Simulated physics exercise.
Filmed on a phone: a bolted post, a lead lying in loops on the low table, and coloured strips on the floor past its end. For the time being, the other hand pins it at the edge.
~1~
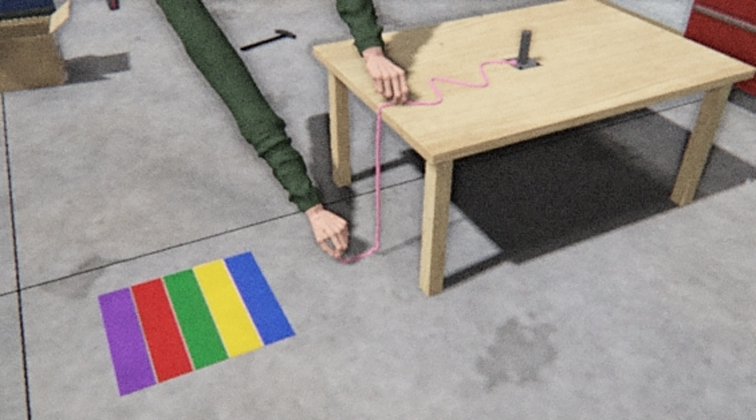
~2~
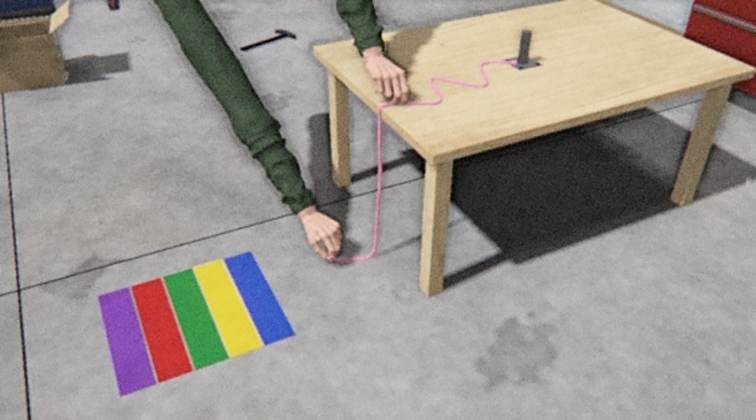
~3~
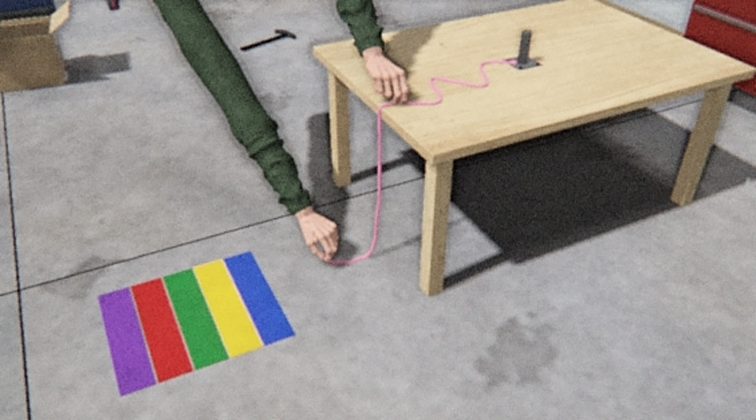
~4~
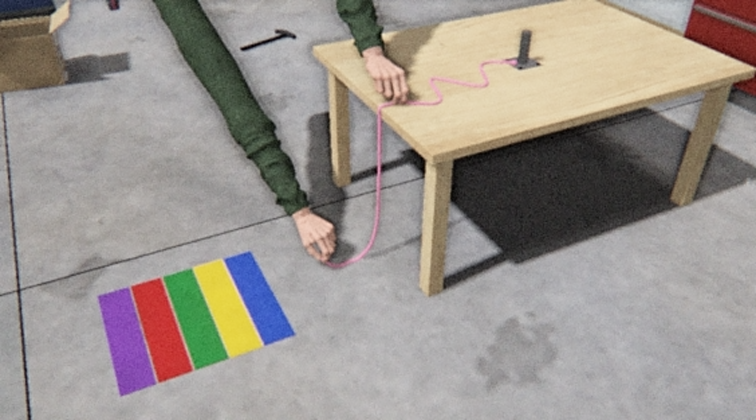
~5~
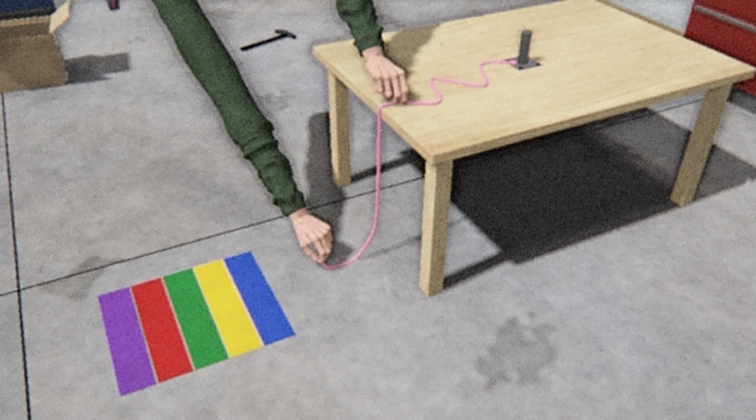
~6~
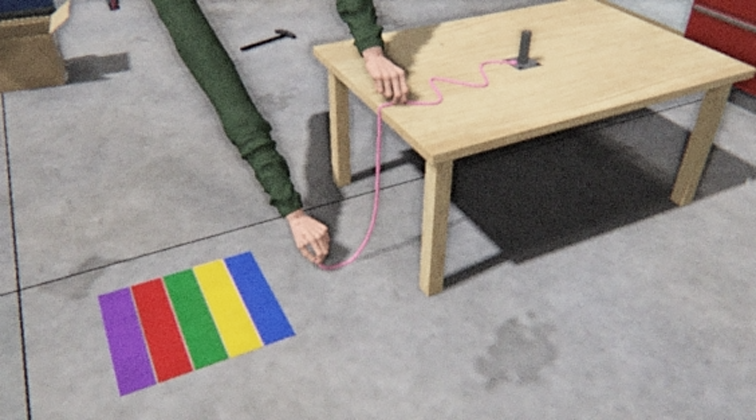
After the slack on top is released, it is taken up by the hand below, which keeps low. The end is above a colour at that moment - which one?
The purple one.
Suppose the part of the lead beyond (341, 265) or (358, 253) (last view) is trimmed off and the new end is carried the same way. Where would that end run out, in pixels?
First try near (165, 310), second near (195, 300).
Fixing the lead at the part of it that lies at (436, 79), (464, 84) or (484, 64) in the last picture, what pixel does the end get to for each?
First (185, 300), next (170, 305), last (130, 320).
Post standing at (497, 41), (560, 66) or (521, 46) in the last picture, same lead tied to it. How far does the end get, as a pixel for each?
Close to (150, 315), (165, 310) and (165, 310) in that order.
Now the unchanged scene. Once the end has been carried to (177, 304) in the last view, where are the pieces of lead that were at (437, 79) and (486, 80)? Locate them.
One lands at (406, 96), the other at (459, 80).
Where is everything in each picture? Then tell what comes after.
In the first frame, end (336, 255); blue (272, 323); yellow (239, 334); green (205, 346); red (170, 358); purple (133, 370).
In the second frame, end (328, 257); lead through (483, 64) (466, 84) (440, 96) (380, 114) (380, 180) (376, 243).
In the third frame, end (325, 258).
In the fourth frame, end (322, 259); lead through (483, 64) (466, 84) (440, 96) (380, 114) (379, 181) (371, 243).
In the fifth frame, end (319, 260).
In the sixth frame, end (316, 261); lead through (483, 64) (466, 84) (440, 96) (380, 114) (378, 181) (365, 243).
Early on, end near (177, 304); over green.
Midway, end near (144, 315); over red.
At the end of the slack, end near (124, 321); over purple. It halts on the purple strip.
